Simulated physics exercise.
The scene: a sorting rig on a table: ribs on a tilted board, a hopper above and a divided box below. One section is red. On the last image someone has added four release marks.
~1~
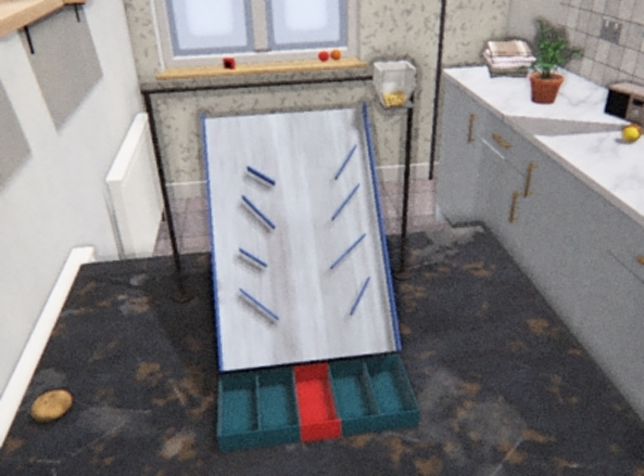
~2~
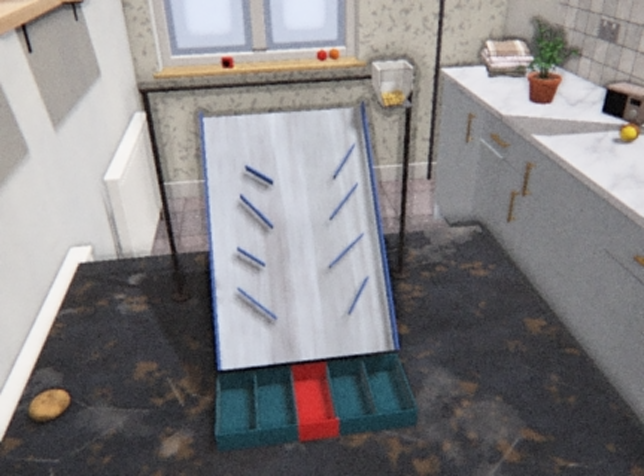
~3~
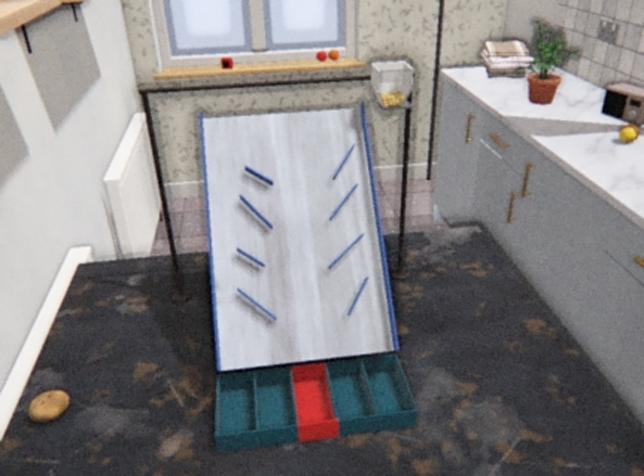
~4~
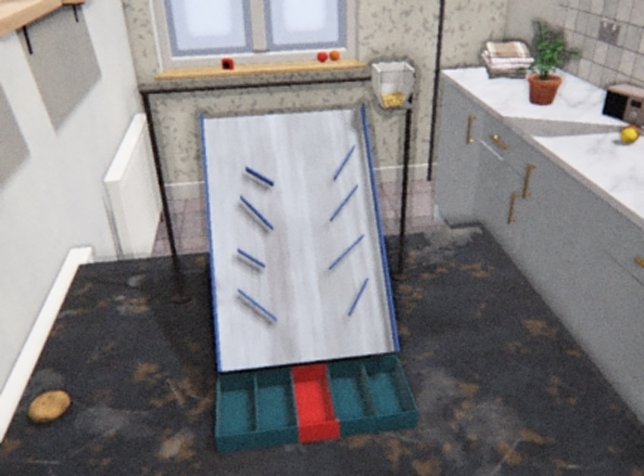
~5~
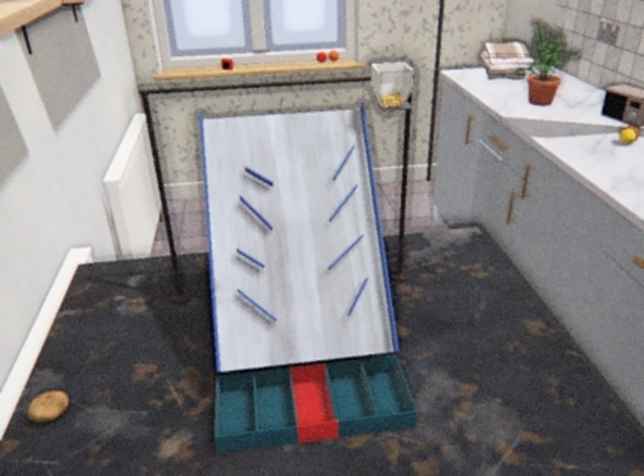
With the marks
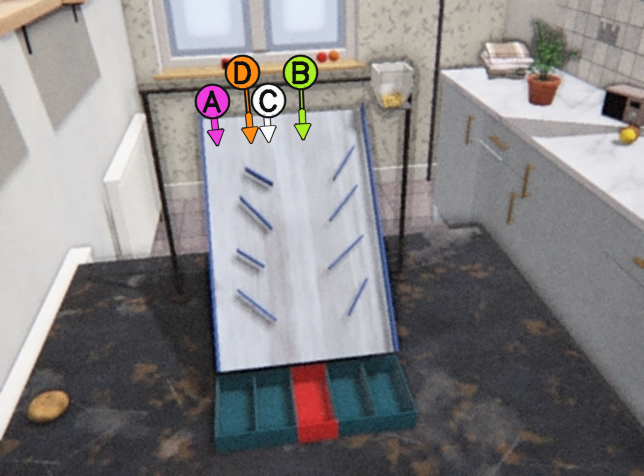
Nothing moved on the sloping pale board, where short blue ribs slanted down toward the middle from both sides, with a small clear hopper above and a teal box with a red middle section below.
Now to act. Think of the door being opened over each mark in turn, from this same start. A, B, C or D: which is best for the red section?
The best mark is B.
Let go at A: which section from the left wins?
The first from the left.
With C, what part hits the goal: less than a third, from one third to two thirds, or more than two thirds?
Mark C gives less than a third.
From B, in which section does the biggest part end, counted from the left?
The third.
On the marked copy, mark A meets the board at (216, 139); mark B meets the board at (303, 133); mark C meets the board at (268, 136); mark D meets the board at (250, 137).
Choosing A, a stray few in the red section, about two thirds in other sections, about a third outside the box.
Choosing B, about half in the red section, a stray few in other sections, about half outside the box.
Choosing C, a small part in the red section, about a third in other sections, about half outside the box.
Choosing D, a small part in the red section, about a quarter in other sections, about two thirds outside the box.
